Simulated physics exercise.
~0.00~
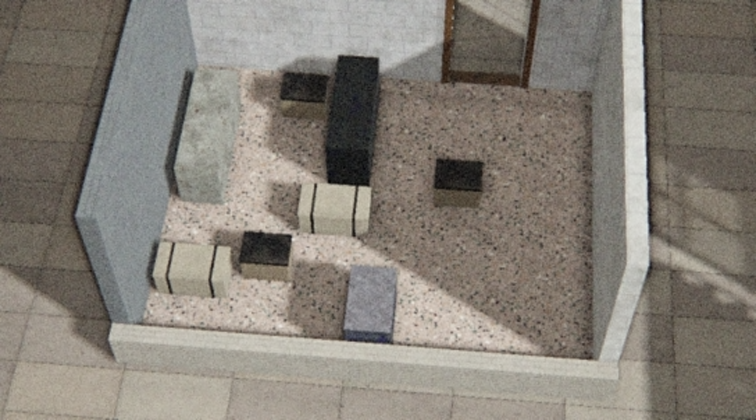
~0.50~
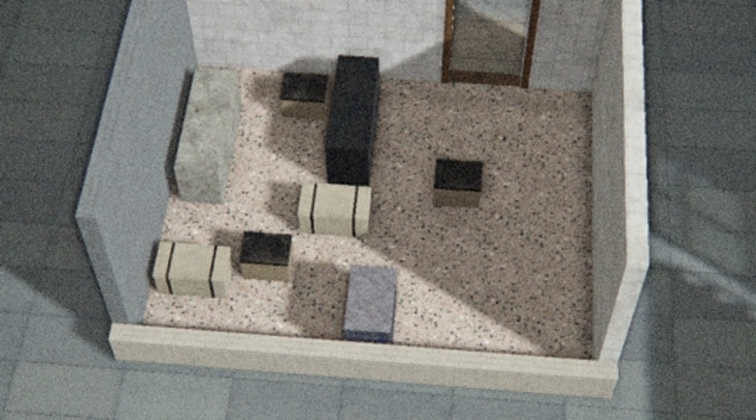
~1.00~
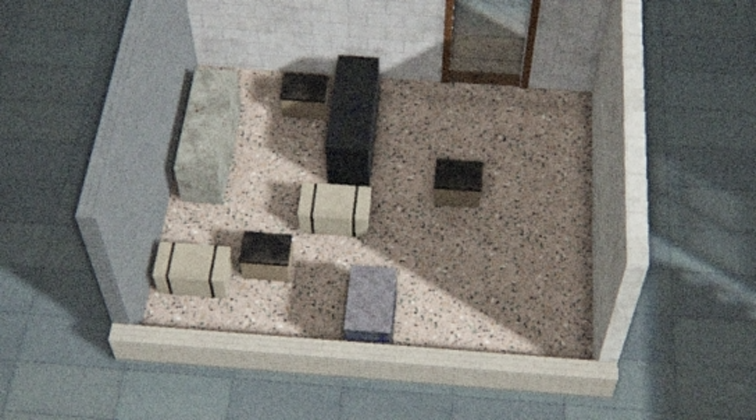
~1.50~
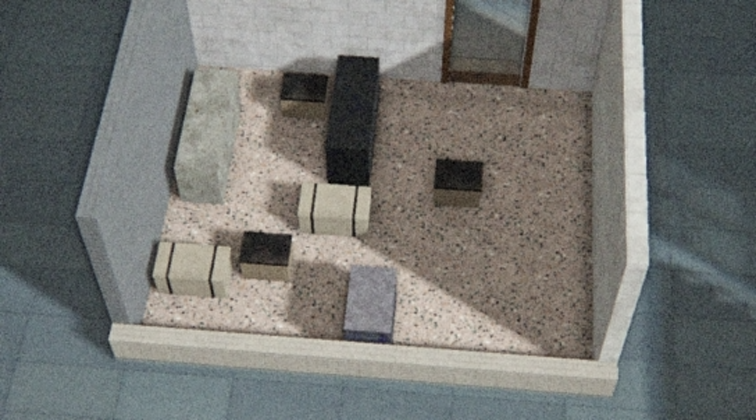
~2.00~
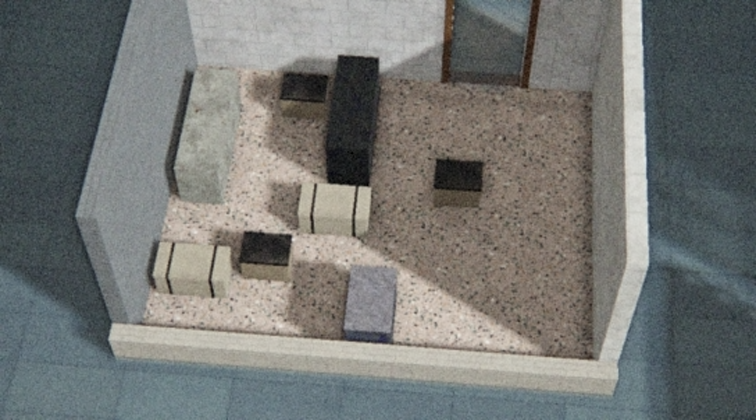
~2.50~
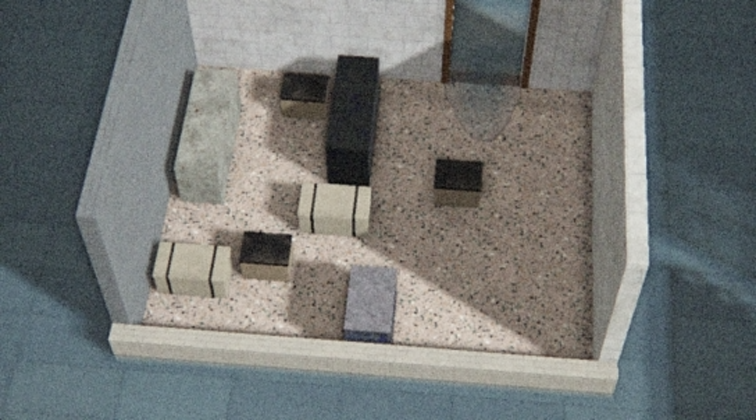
The clip opens on a small shop seen from above, its speckled floor dry and set with chests, trunks and other blocky pieces. The paving outside turns from brown to blue-grey as water surrounds the walls, then a little water enters through the doorway at the back, while the furnishings stay still.
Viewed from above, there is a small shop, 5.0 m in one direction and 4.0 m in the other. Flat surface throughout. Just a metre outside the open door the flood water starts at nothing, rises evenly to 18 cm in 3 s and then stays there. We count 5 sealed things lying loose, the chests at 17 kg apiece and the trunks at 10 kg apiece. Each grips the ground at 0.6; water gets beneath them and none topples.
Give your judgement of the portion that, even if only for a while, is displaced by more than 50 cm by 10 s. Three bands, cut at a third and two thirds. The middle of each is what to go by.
The number moved that far will not reach a third.
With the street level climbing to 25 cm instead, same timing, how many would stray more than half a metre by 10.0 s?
Then it comes to 1.
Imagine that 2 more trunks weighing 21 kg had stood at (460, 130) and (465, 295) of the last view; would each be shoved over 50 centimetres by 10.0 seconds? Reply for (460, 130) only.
The answer is beyond the limit.
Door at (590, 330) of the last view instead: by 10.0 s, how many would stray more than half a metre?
1.
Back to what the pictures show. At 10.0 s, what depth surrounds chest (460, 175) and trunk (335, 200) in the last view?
Roughly 6 and 4 cm.
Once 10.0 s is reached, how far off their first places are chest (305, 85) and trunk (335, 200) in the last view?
In turn: 0 cm, 40 cm.
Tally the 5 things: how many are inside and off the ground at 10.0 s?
Answer: 0.
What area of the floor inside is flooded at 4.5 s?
At that time the wet patch spans about 6.5 m2.
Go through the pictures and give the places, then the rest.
In the first picture, a chest at (459, 174), on the bottom; a trunk at (192, 261), on the bottom; water covers 0.0 m2; 0 of 5 have shifted.
In the second picture, a chest at (459, 174) rests on the ground; a trunk at (192, 261) rests on the ground; 0.0 m2 under water; 0 of 5 have shifted.
In the third picture, a chest at (459, 174), on the bottom; a trunk at (192, 261), on the bottom; 0.0 m2 under water; 0 of 5 have shifted.
In the fourth picture, a chest at (459, 174) rests on the ground; a trunk at (192, 261) rests on the ground; water covers 0.0 m2; 0 of 5 have shifted.
In the fifth picture, a chest at (459, 174) rests on the ground; a trunk at (192, 261), on the bottom; 0.1 m2 under water; 0 of 5 have shifted.
In the sixth picture, a chest at (459, 174), on the bottom; a trunk at (192, 261), on the bottom; water covers 0.6 m2; 0 of 5 have shifted.
After 3.5 s 0 of 5 are over 50 cm from their spots; 0 afloat.
After 4.5 s 0 of 5 are over 50 cm from their spots; 0 afloat.
After 7.0 s 0 of 5 are over 50 cm from their spots; 0 afloat.
After 10.0 s 0 of 5 are over 50 cm from their spots, and 0 have been at some point; 0 afloat.
